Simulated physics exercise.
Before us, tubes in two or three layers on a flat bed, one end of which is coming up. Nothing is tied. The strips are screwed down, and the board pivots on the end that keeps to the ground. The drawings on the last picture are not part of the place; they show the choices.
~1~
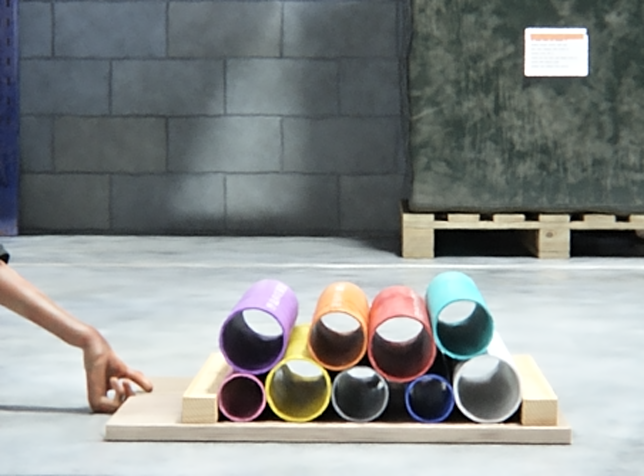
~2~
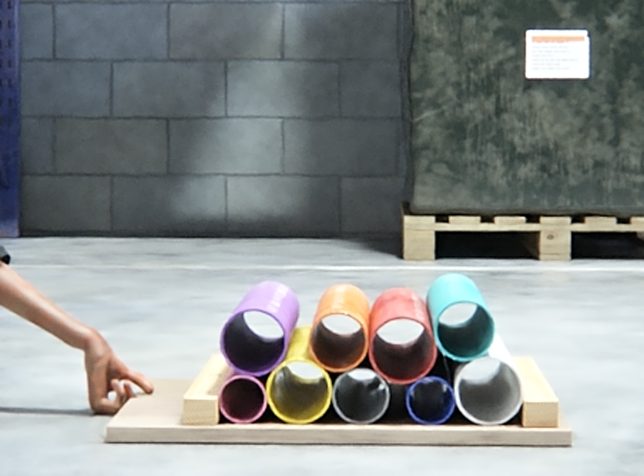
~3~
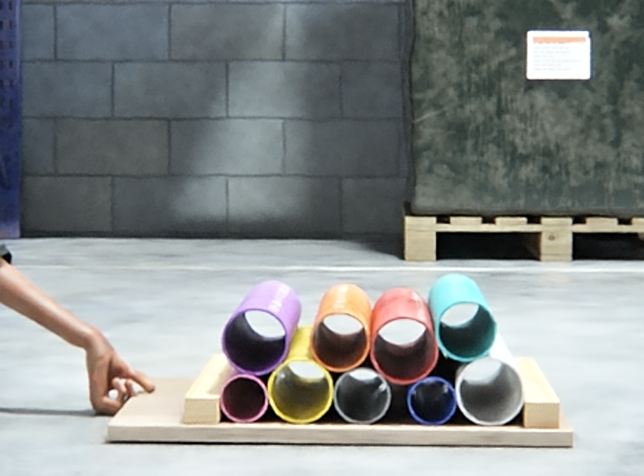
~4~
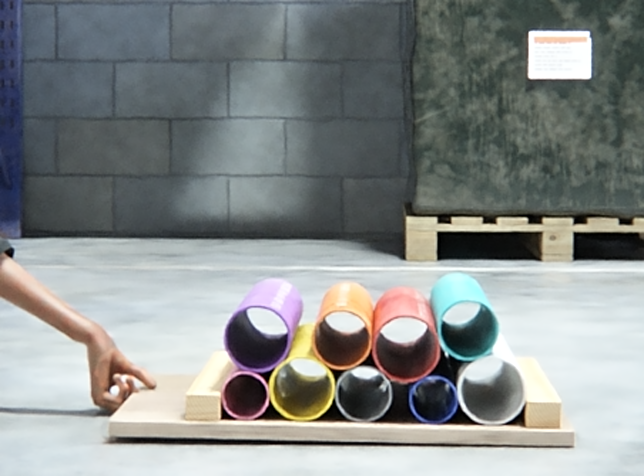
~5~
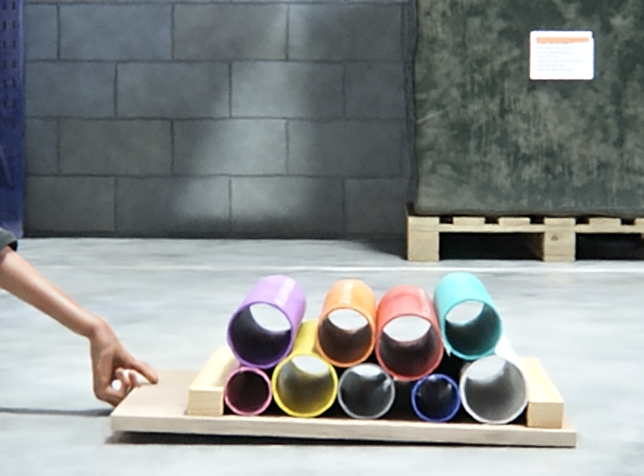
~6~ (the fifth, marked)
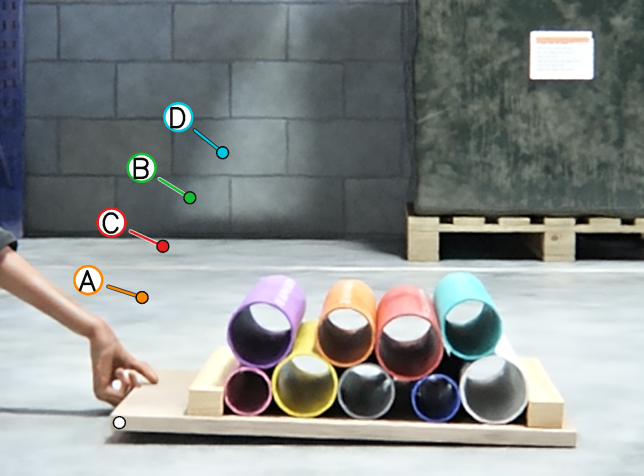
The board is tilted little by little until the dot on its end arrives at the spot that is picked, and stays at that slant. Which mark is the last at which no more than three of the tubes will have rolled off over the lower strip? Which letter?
Stop at D.
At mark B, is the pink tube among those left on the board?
Yes, with B.
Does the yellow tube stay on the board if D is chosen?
Yes.
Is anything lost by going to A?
Yes, at A.
On the marked copy, A at (142, 298); B at (190, 198); C at (163, 246); D at (222, 152); the white dot at (119, 423).
Following D. Soon after the start, board at 20°.
Later, board at 38°.
In the end, board at 39°, one over the low batten (turquoise).
As for the rest, A one over the low batten (turquoise); B one over the low batten (turquoise); C one over the low batten (turquoise).
